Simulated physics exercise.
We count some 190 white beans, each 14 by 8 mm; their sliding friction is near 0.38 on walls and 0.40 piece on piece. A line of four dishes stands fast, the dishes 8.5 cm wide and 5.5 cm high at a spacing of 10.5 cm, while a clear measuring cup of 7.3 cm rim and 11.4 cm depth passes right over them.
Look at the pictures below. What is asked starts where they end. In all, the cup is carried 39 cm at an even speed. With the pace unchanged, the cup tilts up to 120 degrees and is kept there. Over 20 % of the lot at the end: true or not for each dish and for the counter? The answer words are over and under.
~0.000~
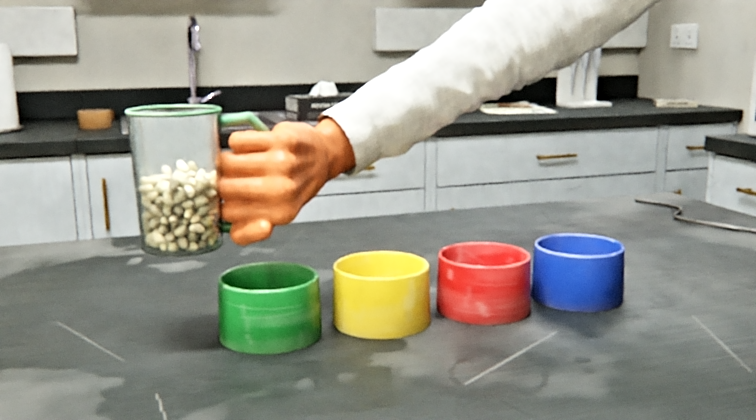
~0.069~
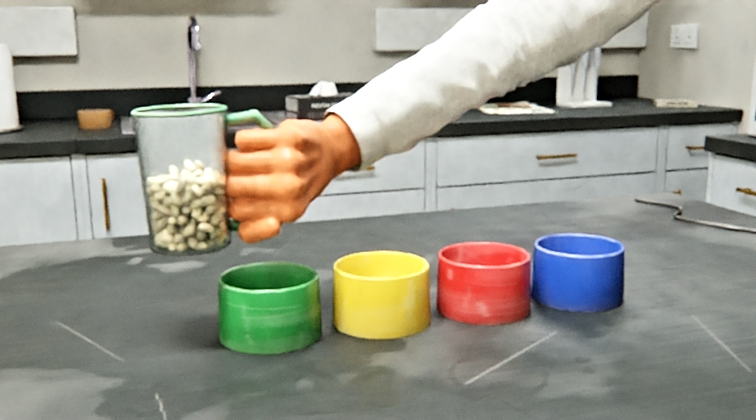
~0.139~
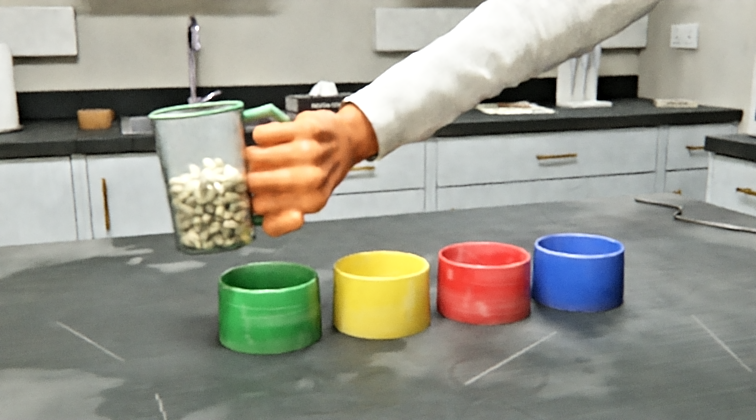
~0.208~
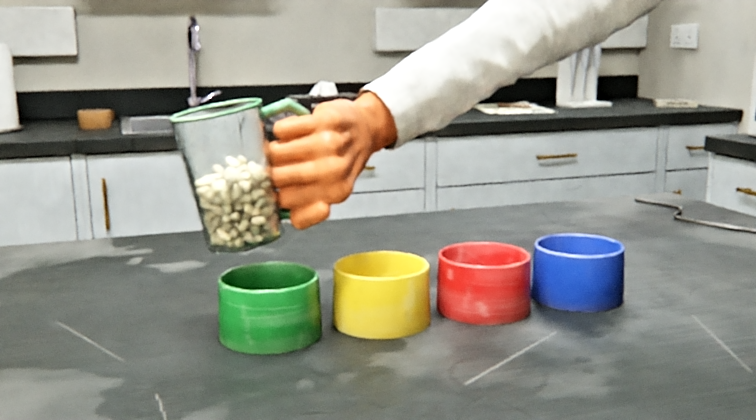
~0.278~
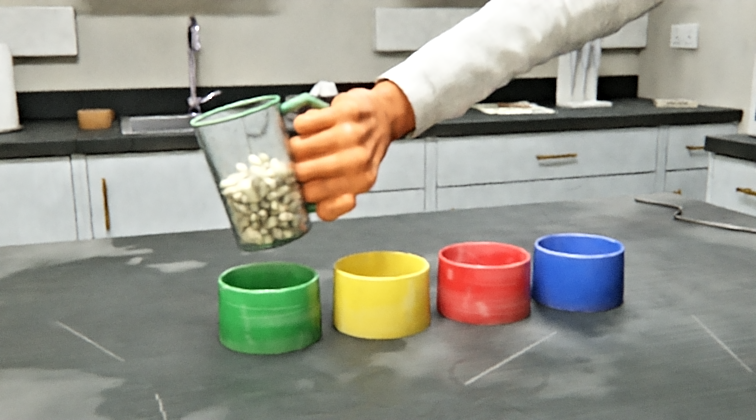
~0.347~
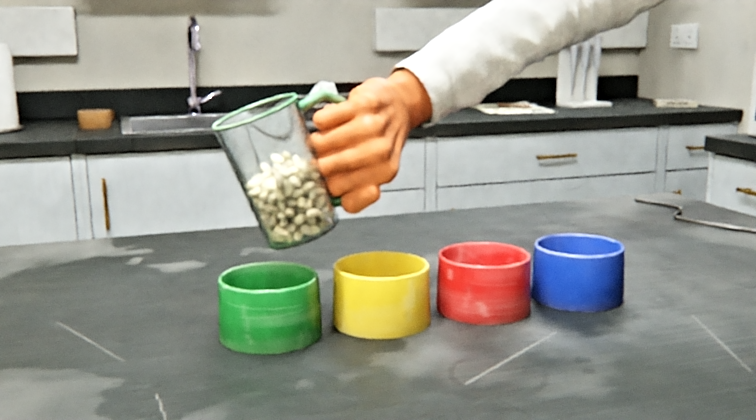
Red: Over. Blue: Under. Green: Under. Yellow: Under. Counter: Over.
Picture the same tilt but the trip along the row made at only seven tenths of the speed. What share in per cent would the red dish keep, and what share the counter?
Red: 60; counter: 40.
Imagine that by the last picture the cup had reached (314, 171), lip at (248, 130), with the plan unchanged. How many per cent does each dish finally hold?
Red 60, blue 0, green 0, yellow 0.
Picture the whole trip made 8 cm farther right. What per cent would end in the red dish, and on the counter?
The red dish would get 0 and the counter 0.
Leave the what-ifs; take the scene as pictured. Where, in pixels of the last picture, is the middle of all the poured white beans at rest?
Near (495, 297).
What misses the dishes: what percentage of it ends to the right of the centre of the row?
90 %.
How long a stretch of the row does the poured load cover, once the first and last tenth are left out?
9 cm, roughly.
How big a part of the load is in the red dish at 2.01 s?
Estimate to date: Some 45 %.
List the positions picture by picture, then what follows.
Cup at (178, 179), tilt 0 degrees, lip at (127, 112), moved 0.0 cm; middle of the pieces at (181, 213); green dish at (269, 277); yellow dish at (381, 265); red dish at (484, 255); blue dish at (579, 245), in the first frame.
Cup at (186, 179), tilt 1 degrees, lip at (133, 113), moved 0.6 cm; middle of the pieces at (189, 212), in the second frame.
Cup at (207, 178), tilt 5 degrees, lip at (151, 116), moved 2.4 cm; middle of the pieces at (213, 210), in the third frame.
Cup at (232, 176), tilt 10 degrees, lip at (172, 120), moved 4.4 cm; middle of the pieces at (240, 208), in the fourth frame.
Cup at (256, 175), tilt 15 degrees, lip at (193, 124), moved 6.5 cm; middle of the pieces at (267, 205), in the fifth frame.
Cup at (280, 173), tilt 20 degrees, lip at (214, 128), moved 8.5 cm; middle of the pieces at (292, 202); green dish at (269, 277); yellow dish at (381, 265); red dish at (484, 255); blue dish at (579, 245). The cup turns about 70 degrees a second and travels 30 cm a second, in the sixth frame.
Then, at 1.03 s, tilt 67 degrees; cup holds 100 %.
Then, at 1.48 s, tilt 98 degrees; cup holds 100 %.
After 2.01 s, tilt 120 degrees; cup holds 20 %, red 45 %.
In the end, at 3.3 s, red 55 %, blue 0 %, green 0 %, yellow 0 %, counter 45 %.
